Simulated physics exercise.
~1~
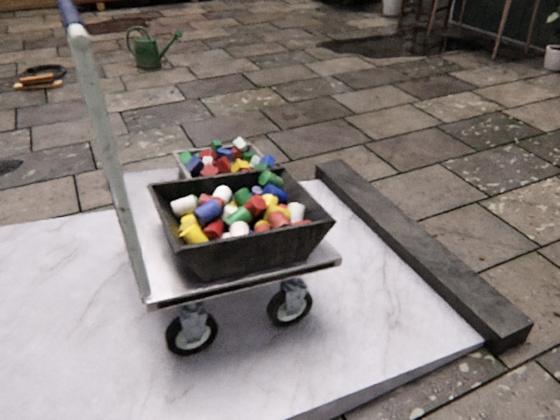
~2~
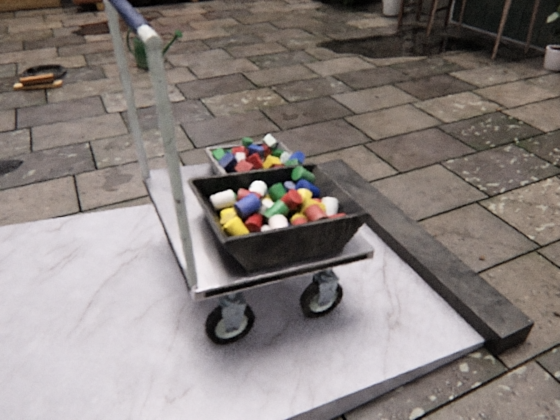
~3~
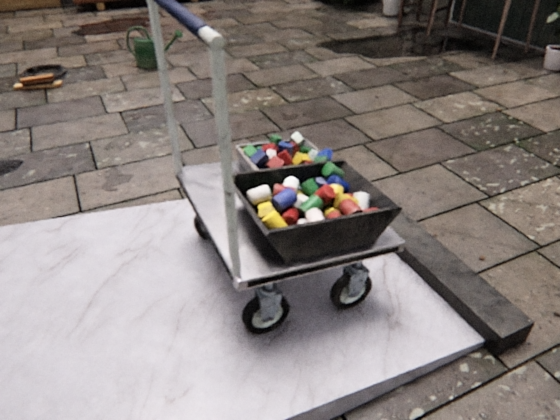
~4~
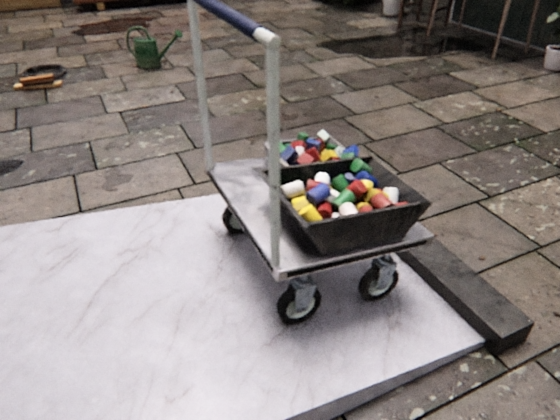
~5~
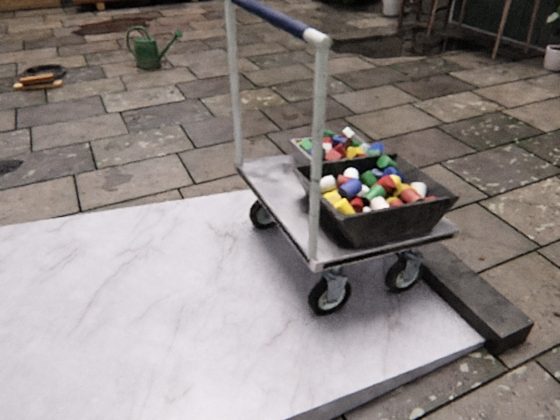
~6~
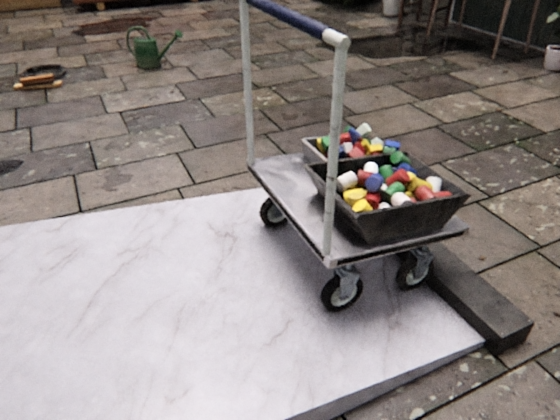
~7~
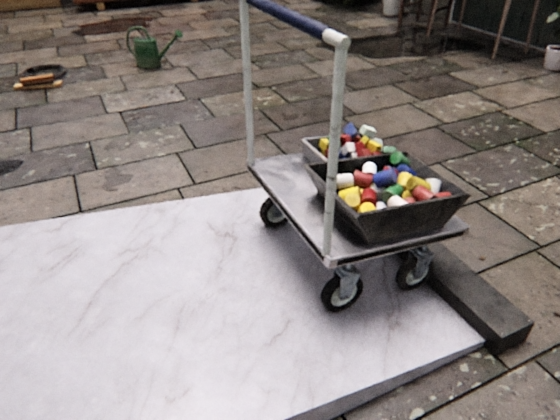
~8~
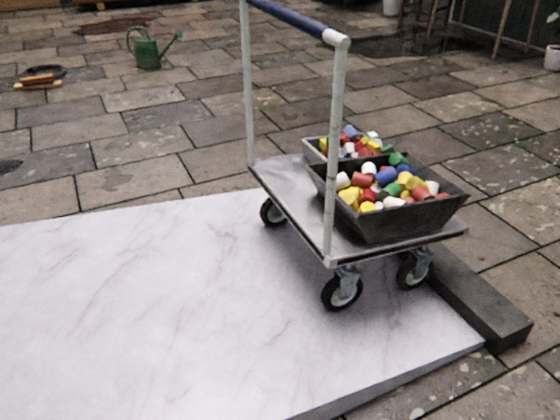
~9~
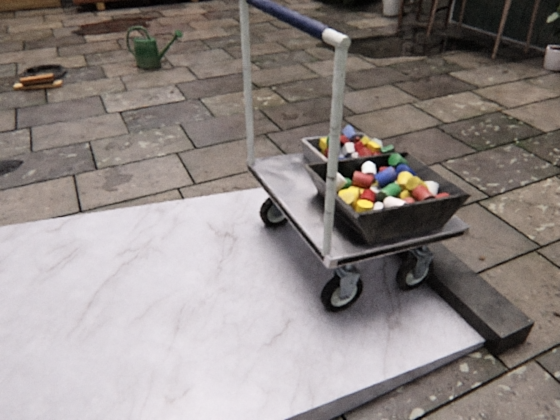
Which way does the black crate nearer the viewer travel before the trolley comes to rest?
The black crate travels to the right, carried along on the rolling trolley until it stops at the beam.
